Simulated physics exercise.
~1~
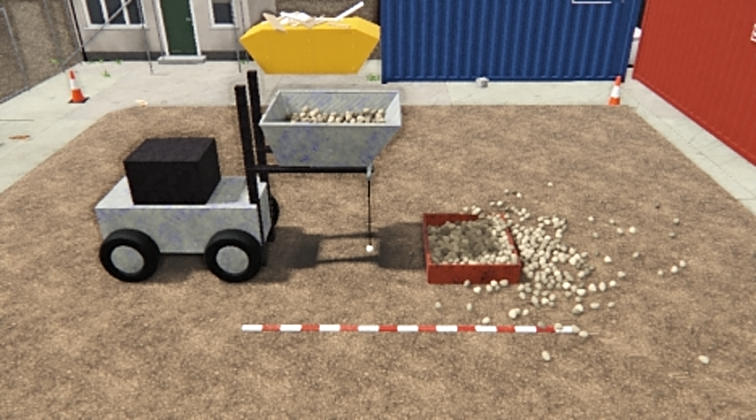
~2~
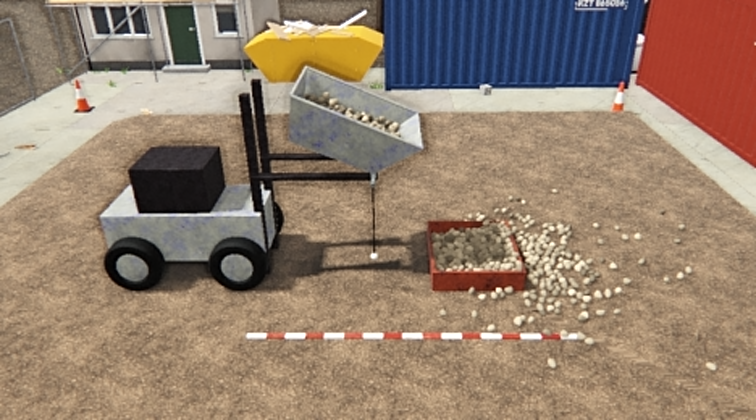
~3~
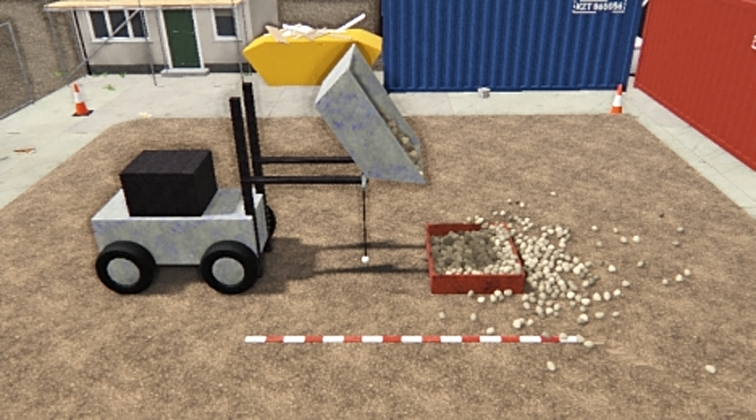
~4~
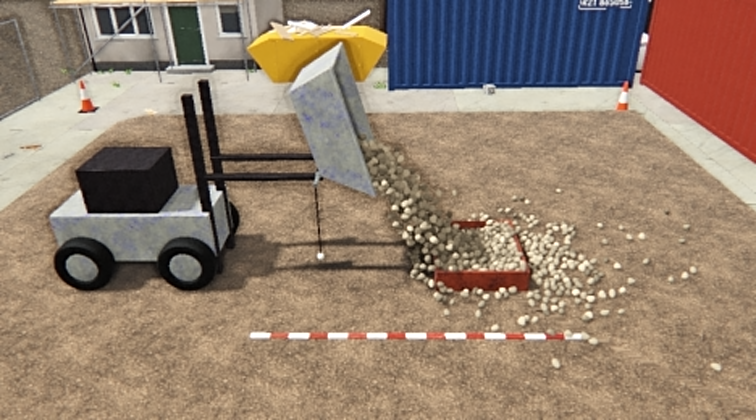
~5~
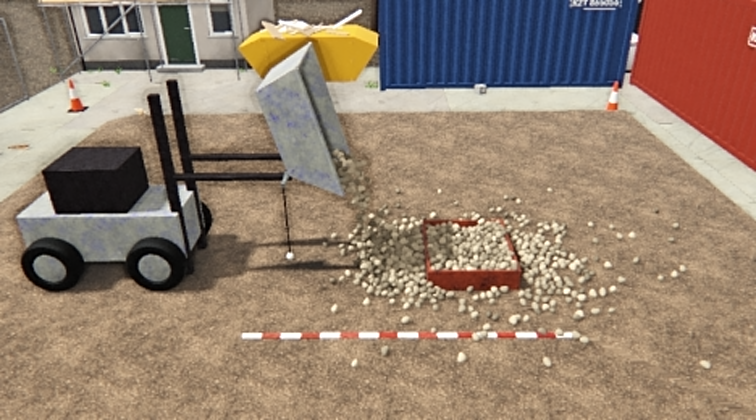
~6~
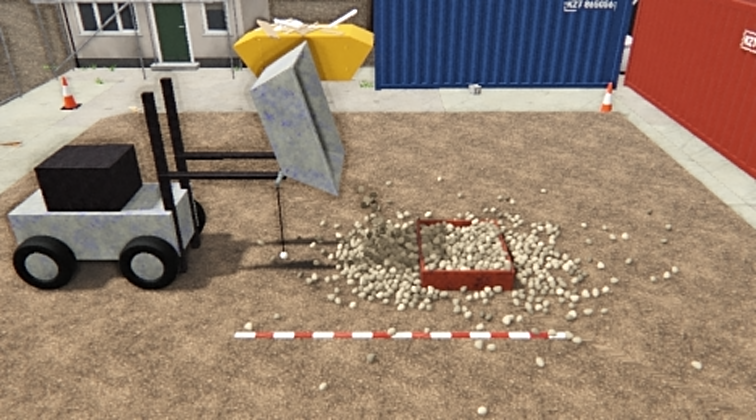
Dirt yard with containers, a forklift tipping pale stones from a steel skip while backing left, leaving many heaped around a red bin.
